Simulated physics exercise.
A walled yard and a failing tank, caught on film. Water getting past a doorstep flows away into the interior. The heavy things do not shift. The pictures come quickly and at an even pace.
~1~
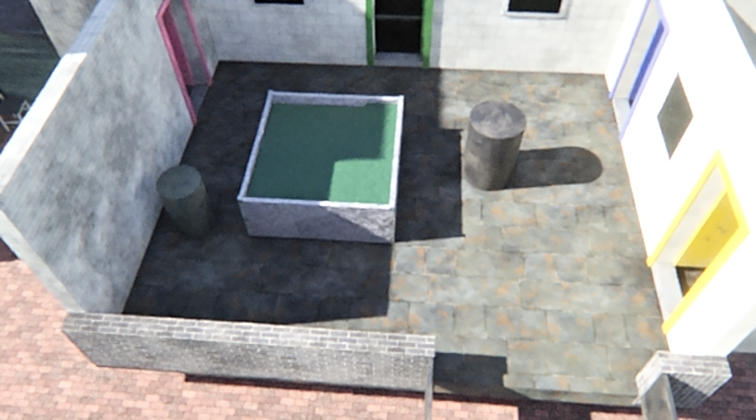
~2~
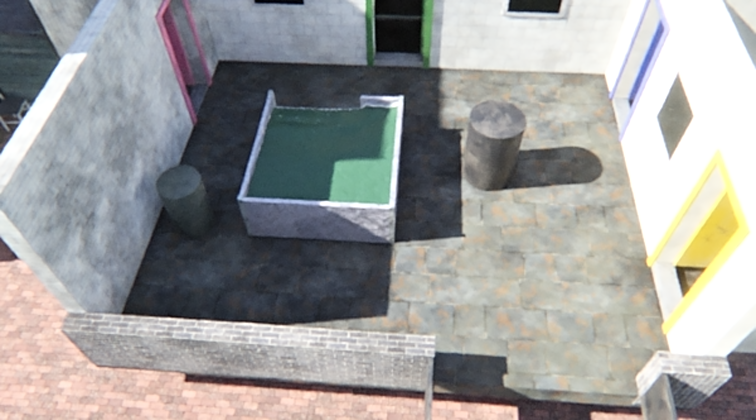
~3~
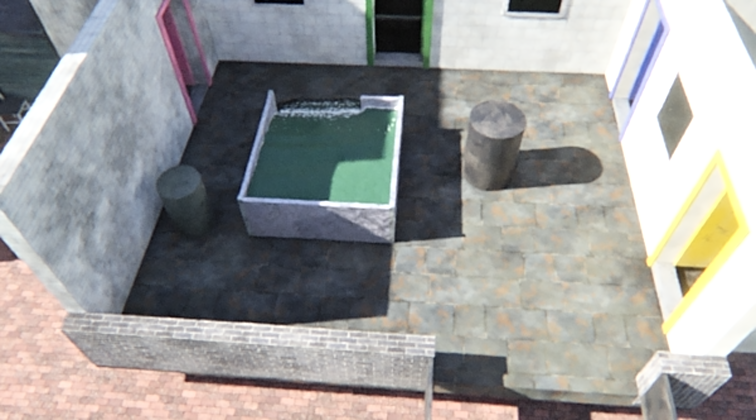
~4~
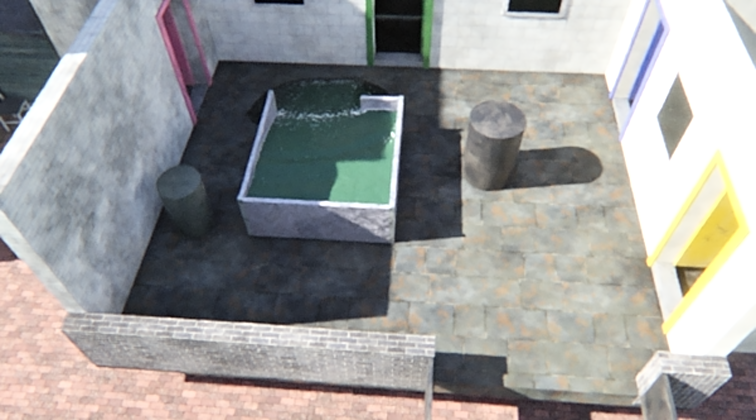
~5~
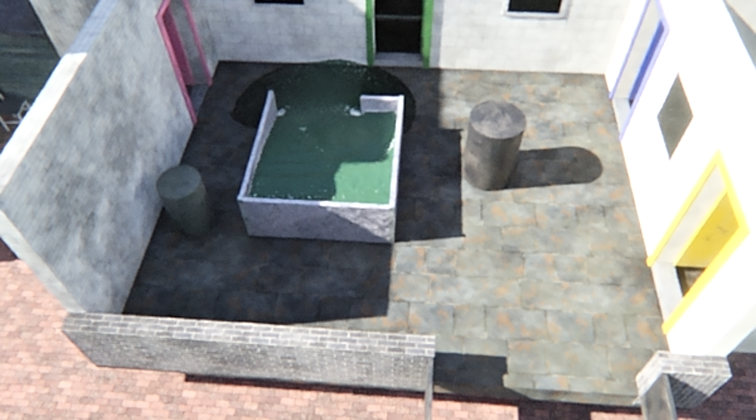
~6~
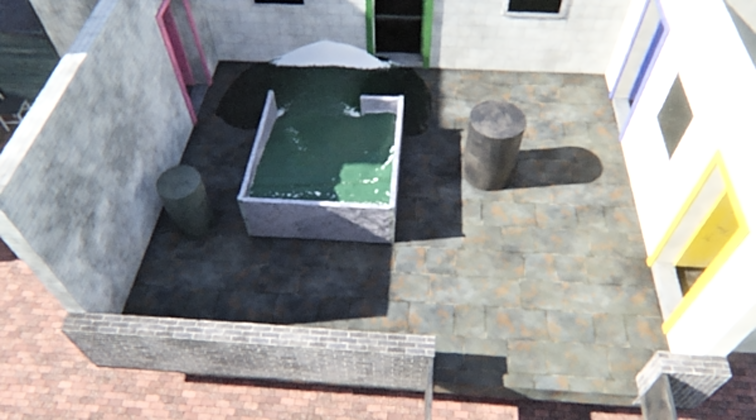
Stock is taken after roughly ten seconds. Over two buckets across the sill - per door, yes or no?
Blue door yes, green door yes, yellow door no, pink door yes.
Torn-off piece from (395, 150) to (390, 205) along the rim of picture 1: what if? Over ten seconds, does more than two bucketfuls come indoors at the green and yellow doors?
The green door falls short, while the yellow door ends up above.
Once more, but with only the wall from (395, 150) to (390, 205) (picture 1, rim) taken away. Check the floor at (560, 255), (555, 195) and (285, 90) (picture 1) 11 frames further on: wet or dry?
In turn: Inundated, then inundated, then untouched.
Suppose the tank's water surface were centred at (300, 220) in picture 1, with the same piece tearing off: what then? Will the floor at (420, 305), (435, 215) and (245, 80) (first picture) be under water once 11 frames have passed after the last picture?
The first spot ends up left untouched, the second left untouched and the third sodden.
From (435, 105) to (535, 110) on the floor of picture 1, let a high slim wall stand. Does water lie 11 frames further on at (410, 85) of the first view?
Soaked.
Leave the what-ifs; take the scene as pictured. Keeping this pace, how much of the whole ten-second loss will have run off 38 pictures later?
Close to 60 per cent.
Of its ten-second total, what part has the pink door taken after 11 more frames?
Around 5 percent.
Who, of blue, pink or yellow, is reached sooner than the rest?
Looks like the door marked pink gets there first.
A moment on, water covers 15 % of the floor; the blue door not reached, the green door under two buckets in, the yellow door not reached, the pink door wet at the sill, nothing in.
Next, water covers 30 % of the floor; the blue door not reached, the green door over two buckets in, the yellow door not reached, the pink door over two buckets in.
Then, water covers 55 % of the floor; the blue door under two buckets in, the green door far over two buckets in, the yellow door not reached, the pink door far over two buckets in.
Later, water covers 80 % of the floor; the blue door over two buckets in, the green door far over two buckets in, the yellow door wet at the sill, nothing in, the pink door far over two buckets in.
In the end, water covers 100 % of the floor; the blue door far over two buckets in, the green door far over two buckets in, the yellow door wet at the sill, nothing in, the pink door far over two buckets in.
